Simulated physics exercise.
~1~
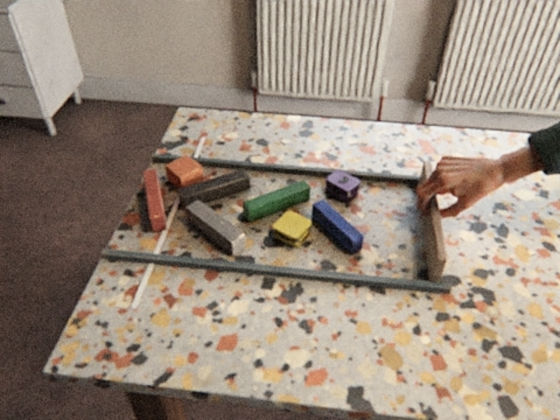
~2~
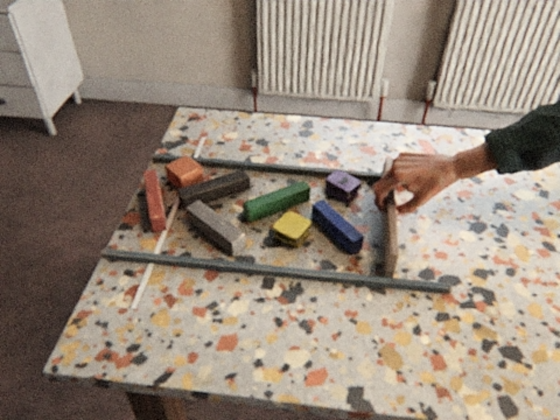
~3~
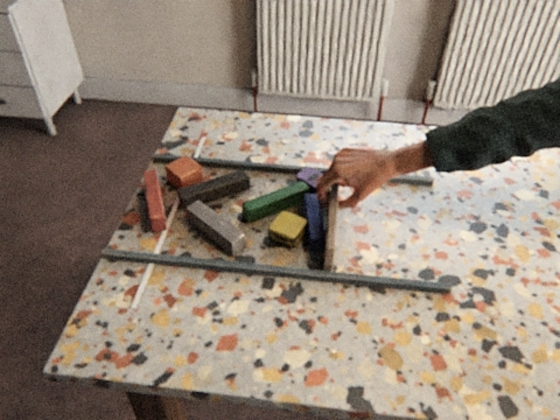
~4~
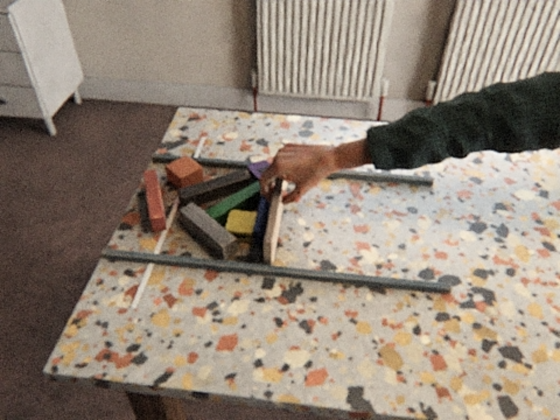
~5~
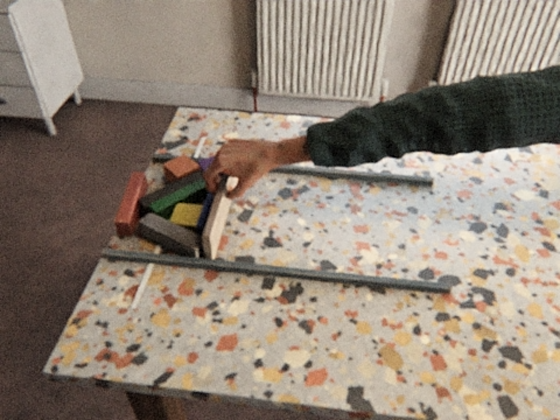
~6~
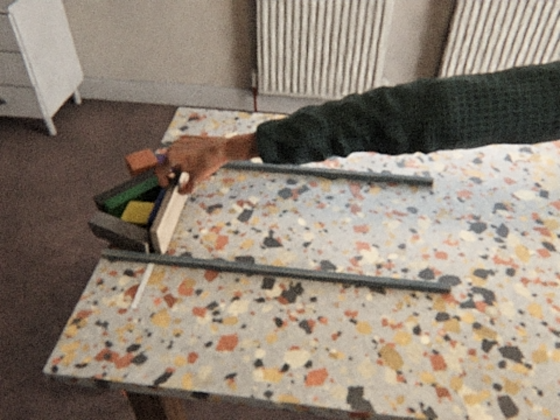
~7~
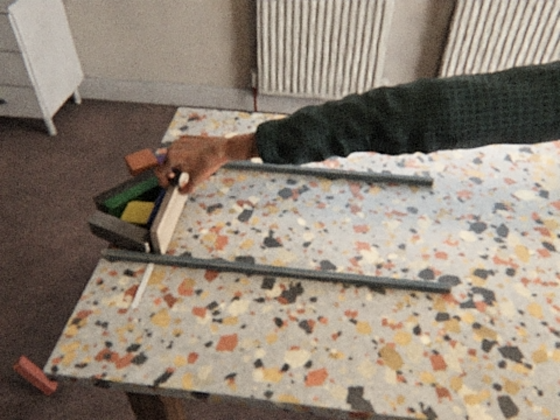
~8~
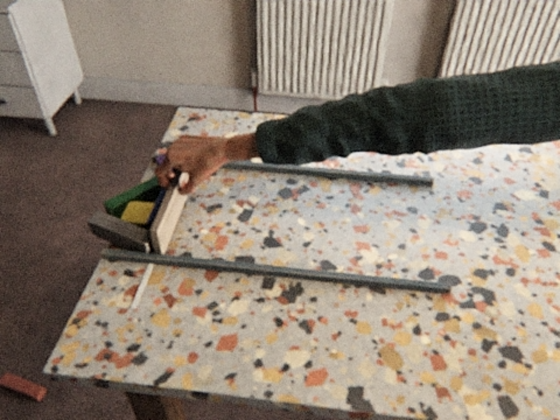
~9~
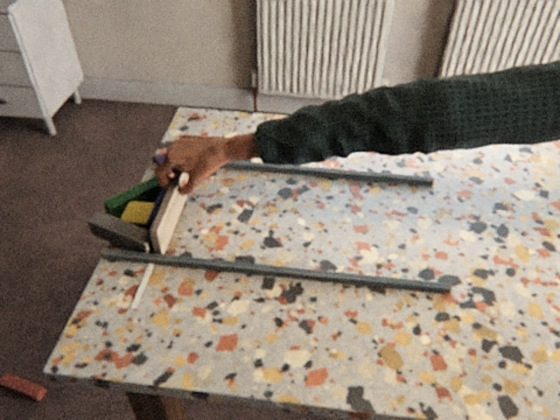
In the video, a hand pushes a wooden board leftward across a speckled table between two rails, sweeping colourful blocks into a cluster at the edge. Some fall off, including a red one that ends on the floor, while green and yellow blocks remain beside the stopped board.
